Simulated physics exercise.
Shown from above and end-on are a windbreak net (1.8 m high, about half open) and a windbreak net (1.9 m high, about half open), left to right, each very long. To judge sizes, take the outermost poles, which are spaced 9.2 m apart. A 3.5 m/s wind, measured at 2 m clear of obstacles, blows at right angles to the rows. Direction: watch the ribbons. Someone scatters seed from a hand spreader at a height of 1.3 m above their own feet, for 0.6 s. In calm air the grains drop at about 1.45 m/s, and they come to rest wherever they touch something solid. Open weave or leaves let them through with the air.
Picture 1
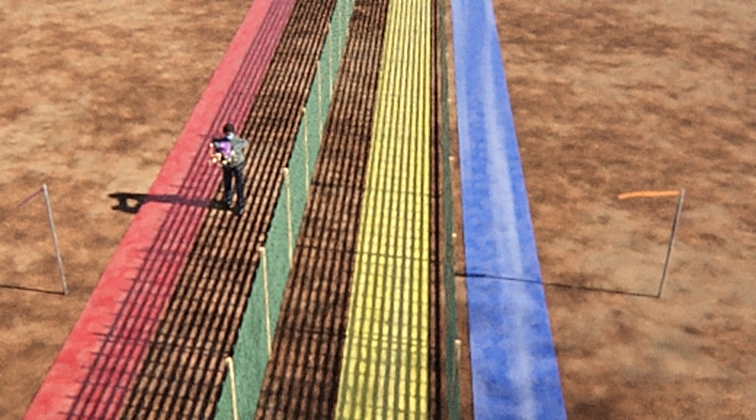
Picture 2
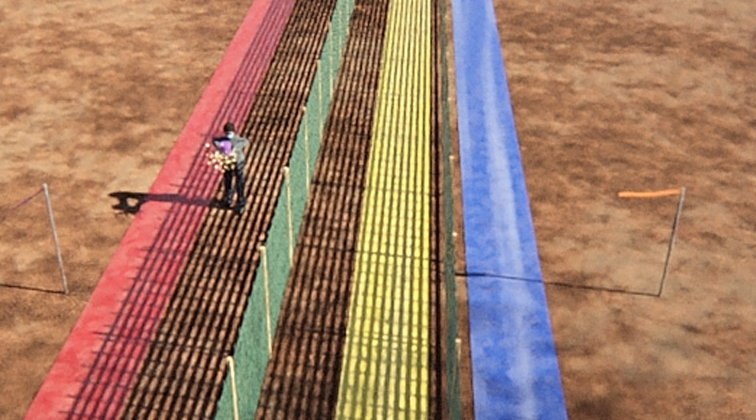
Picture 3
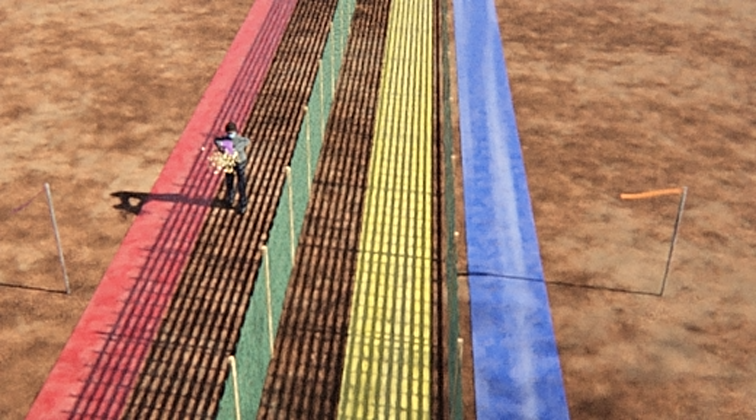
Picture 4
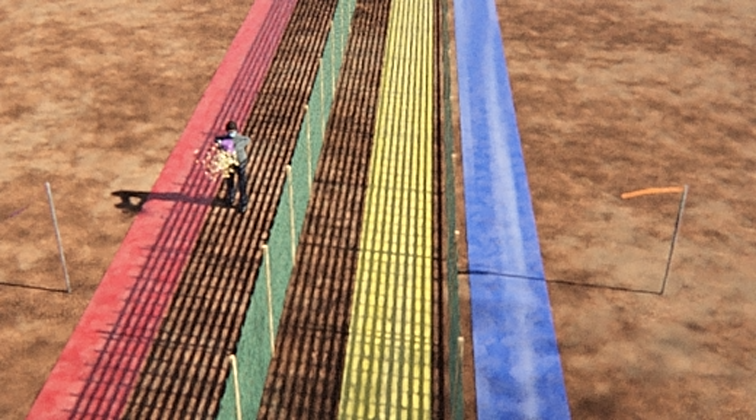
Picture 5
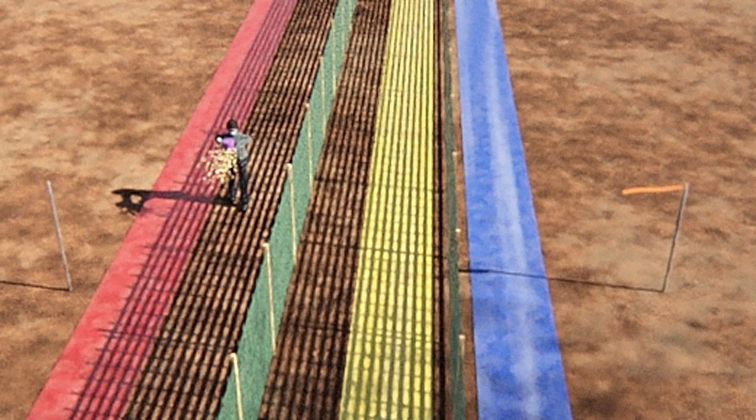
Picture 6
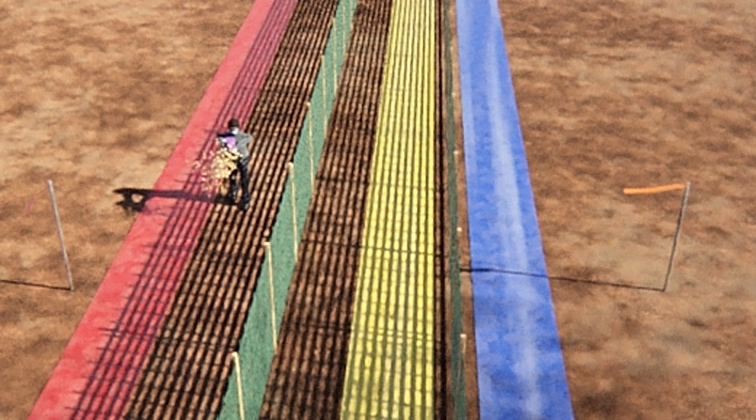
Bright red, yellow and blue strips run away across bare brown ground, seen from high above and end-on. Two long green nets on poles stand between them, dark furrowed rows lie alongside, and a person in dark trousers stands at the red strip's edge, left of centre. Pale seed scatters from the person's hands in shifting clusters, the orange ribbon at right streams leftward, and the view barely shifts.
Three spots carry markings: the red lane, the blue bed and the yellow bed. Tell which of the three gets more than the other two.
It is the red one.
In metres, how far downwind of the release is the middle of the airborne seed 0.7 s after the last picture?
Around 0.5 m.
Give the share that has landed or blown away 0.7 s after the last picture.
Estimate: Some 30 percent.
Then, 0.7 s after the last picture, 15 % lies on the red lane, 0 % on the blue bed and 0 % on the yellow bed; 31 % has touched down or left; the middle of what still flies is 0.5 m above the low ground, near (202, 196).
Then, 1.5 s after the last picture, 64 % lies on the red lane, 0 % on the blue bed and 0 % on the yellow bed; 93 % has touched down or left.
Then, 3.0 s after the last picture, 70 % lies on the red lane, 0 % on the blue bed and 0 % on the yellow bed; 100 % has touched down or left.
Then, 7.5 s after the last picture, 70 % lies on the red lane, 0 % on the blue bed and 0 % on the yellow bed; 100 % has touched down or left.
Then, 44.5 s after the last picture, 70 % lies on the red lane, 0 % on the blue bed and 0 % on the yellow bed; 100 % has touched down or left.
